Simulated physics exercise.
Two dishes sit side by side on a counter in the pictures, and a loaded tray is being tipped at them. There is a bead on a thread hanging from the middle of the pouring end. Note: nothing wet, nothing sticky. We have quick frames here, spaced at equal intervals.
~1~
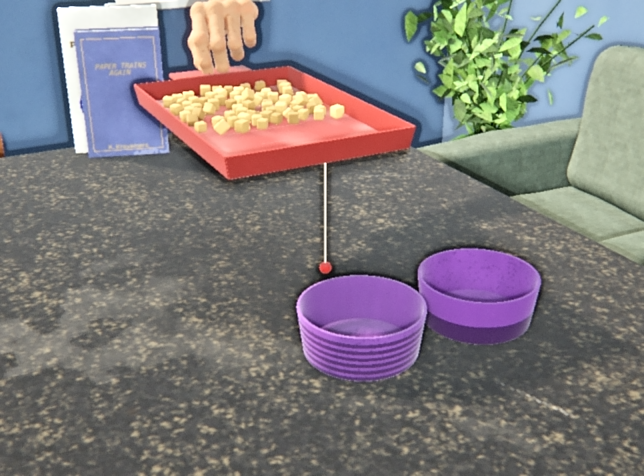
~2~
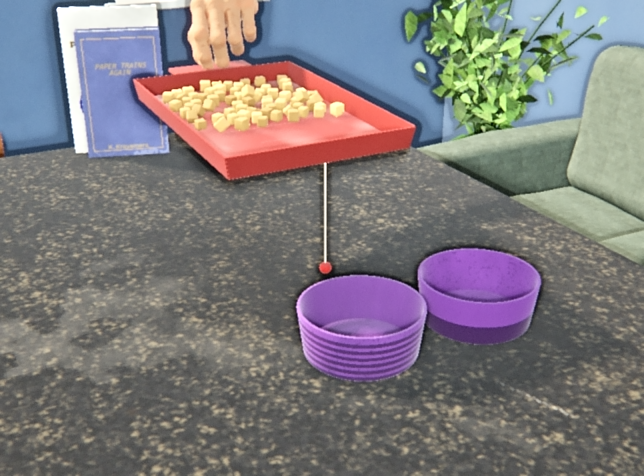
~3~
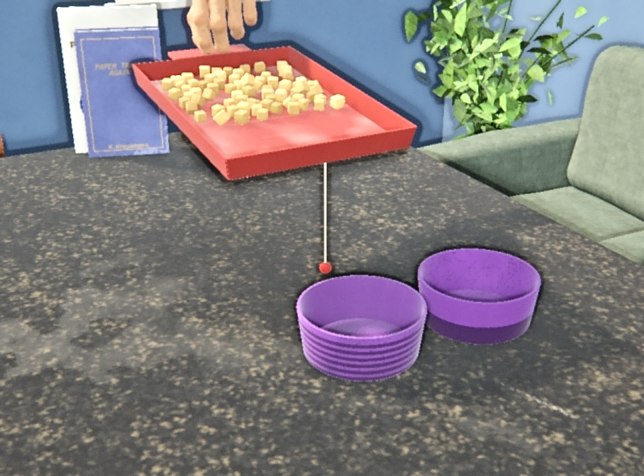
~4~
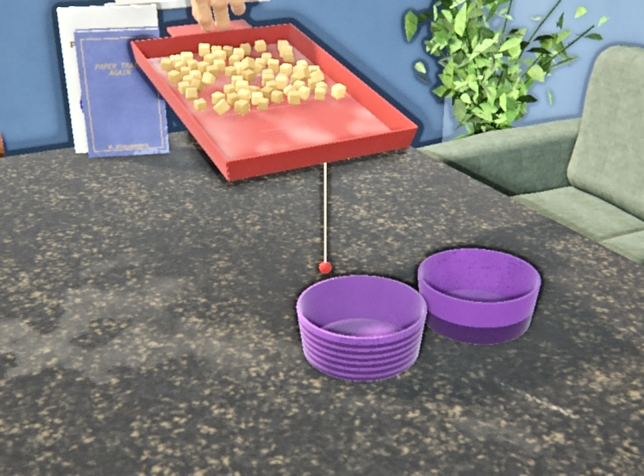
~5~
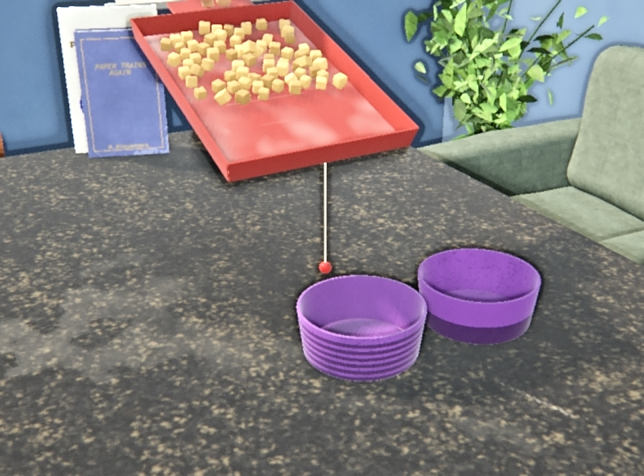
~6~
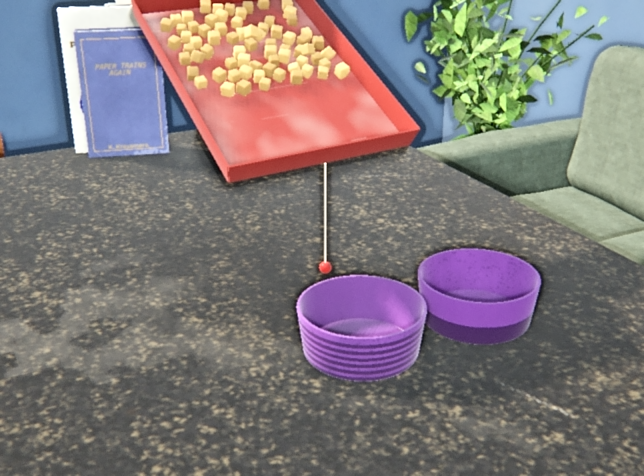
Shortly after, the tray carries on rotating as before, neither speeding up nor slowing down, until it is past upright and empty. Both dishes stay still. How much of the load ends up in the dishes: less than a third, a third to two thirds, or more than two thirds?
A third to two thirds.
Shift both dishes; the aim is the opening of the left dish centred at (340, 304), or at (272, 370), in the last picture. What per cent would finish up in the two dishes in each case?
First 60 per cent, second 20 per cent.
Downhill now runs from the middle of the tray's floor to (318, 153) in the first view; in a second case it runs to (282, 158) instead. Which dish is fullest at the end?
For the first try I'd say the dish over on the left, and for the second, the dish over on the left.
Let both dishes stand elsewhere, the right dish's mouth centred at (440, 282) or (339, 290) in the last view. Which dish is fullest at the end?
First spot: The dish on the left-hand side; second spot: The dish on the right-hand side.
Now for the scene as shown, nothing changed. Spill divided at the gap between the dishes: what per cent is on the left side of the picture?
That comes to about 90 per cent of the pieces.
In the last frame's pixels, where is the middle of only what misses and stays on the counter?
Approximately (287, 412).
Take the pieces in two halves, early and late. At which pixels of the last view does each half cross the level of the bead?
The opening part goes through (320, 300); what follows goes through (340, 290).
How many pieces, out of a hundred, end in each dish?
For the left dish 50 per cent, for the right dish 0.
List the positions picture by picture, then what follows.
In the first picture, corners of the pouring end at (228, 155) and (410, 126), level; middle of the load at (249, 106), small wooden cubes; left dish at (394, 354); right dish at (515, 319); bead on its thread at (325, 268).
In the second picture, corners of the pouring end at (228, 156) and (410, 126), level; middle of the load at (249, 102).
In the third picture, corners of the pouring end at (228, 157) and (411, 126), tipped barely, level across its low end; middle of the load at (248, 92).
In the fourth picture, corners of the pouring end at (229, 159) and (412, 126), tipped a little, level across its low end; middle of the load at (249, 76).
In the fifth picture, corners of the pouring end at (230, 161) and (413, 126), tipped clearly, level across its low end; middle of the load at (249, 60).
In the sixth picture, corners of the pouring end at (231, 163) and (414, 127), tipped clearly, level across its low end; middle of the load at (251, 45), a small part on the move; left dish at (394, 354); right dish at (515, 319).
Soon after the last picture, tray tipped steeply; nearly all on the tray; a small part in the air.
A little later, tray tipped past a quarter turn; about half on the tray; about a quarter in the left dish; about a quarter outside both; a small part in the air.
Later still, tray tipped past a quarter turn; about half in the left dish; a stray few in the right dish; about half outside both.
At rest, tray tipped past a quarter turn; about half in the left dish; a stray few in the right dish; about half outside both.
